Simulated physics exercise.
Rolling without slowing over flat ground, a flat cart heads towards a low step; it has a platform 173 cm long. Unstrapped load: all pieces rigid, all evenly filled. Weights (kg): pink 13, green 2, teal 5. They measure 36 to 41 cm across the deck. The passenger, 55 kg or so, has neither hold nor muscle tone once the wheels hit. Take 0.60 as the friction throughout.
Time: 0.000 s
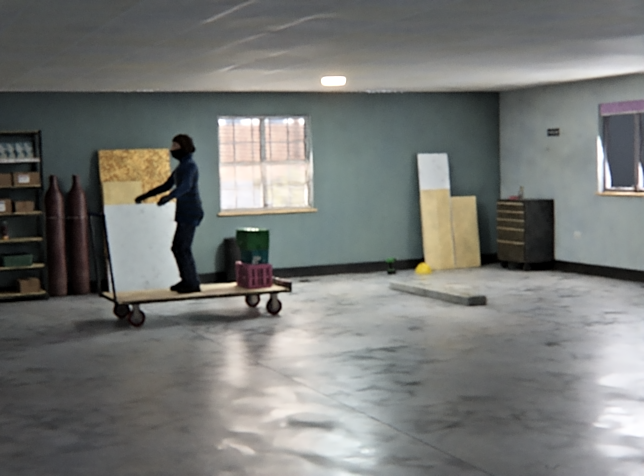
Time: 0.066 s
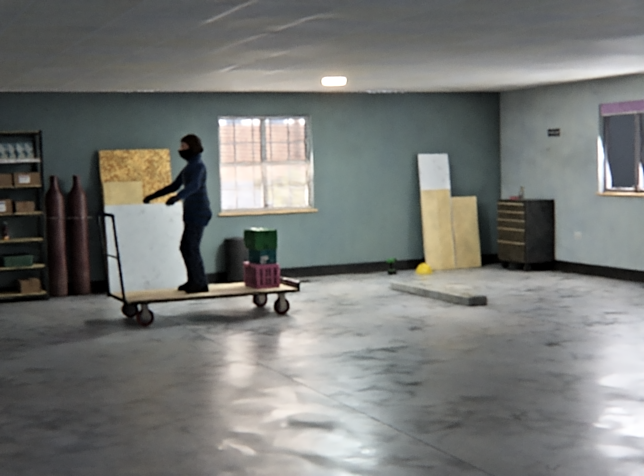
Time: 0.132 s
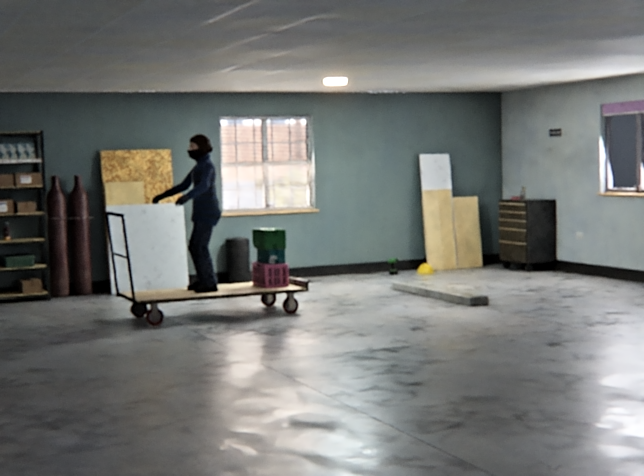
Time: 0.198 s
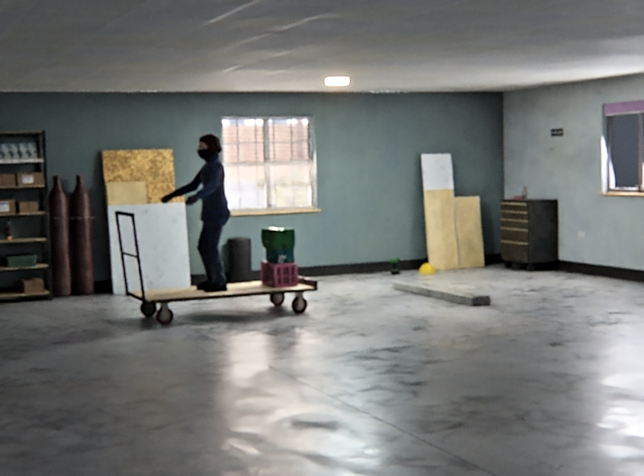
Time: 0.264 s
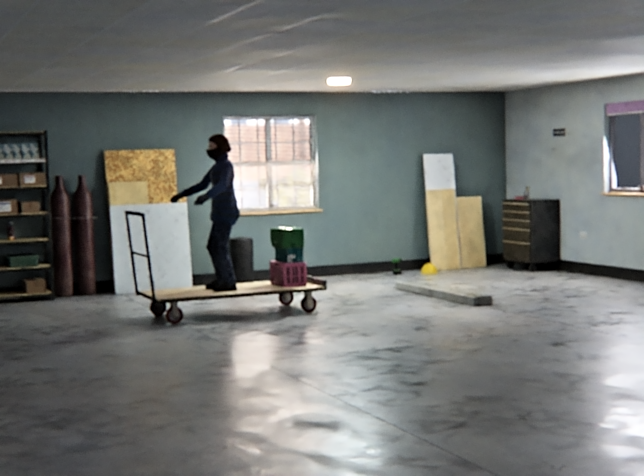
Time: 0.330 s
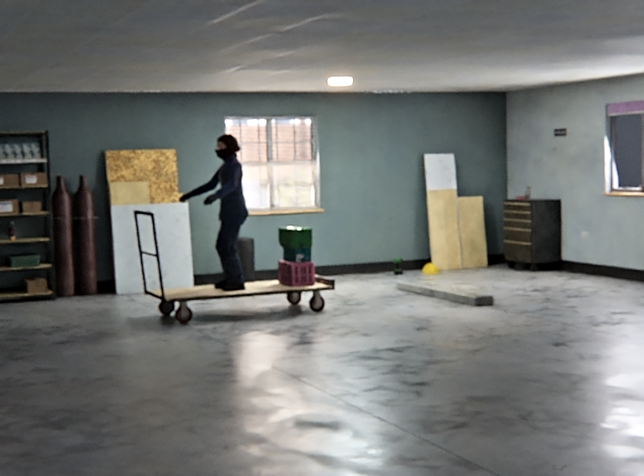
At first, a dark-clothed figure stands on a flat cart at the left of a wide room, arms stretched toward its upright handle, with a green box and a pink crate at the right end. The cart then rolls steadily a short way right, carrying the still-upright figure and load past the window.
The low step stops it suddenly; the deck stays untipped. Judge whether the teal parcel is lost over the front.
Not lost; it stays on.
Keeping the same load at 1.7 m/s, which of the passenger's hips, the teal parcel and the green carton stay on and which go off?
Then the hips would stay put, the teal one would not stay put and the green one would not stay put.
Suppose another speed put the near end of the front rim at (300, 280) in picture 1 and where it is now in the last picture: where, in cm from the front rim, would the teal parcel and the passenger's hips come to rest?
In that case the teal item would end 20 cm behind the front rim, and the hips 50 cm behind it.
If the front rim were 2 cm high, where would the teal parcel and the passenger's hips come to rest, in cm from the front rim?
Rest positions from the front rim: Teal 10 cm behind; hips 50 cm behind.
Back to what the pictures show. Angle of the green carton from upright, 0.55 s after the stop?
It leans roughly 0° away from upright.
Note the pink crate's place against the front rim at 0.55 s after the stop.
About 15 cm behind the rim.
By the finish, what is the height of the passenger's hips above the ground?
The hips come to rest about 40 cm above the ground.
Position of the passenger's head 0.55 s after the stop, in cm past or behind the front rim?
Some 60 cm behind it.
Impact comes at 1.53 s.
After 2.08 s the teal parcel is 14 cm behind the rim, tilted 0°, near (428, 246) in the last picture's view.
After 2.53 s the teal parcel is 15 cm behind the rim, tilted 0°, near (427, 246) in the last picture's view.
Final state at 4.4 s, nothing is past the rim; behind it, pink crate, green carton, teal parcel and the passenger's hips.
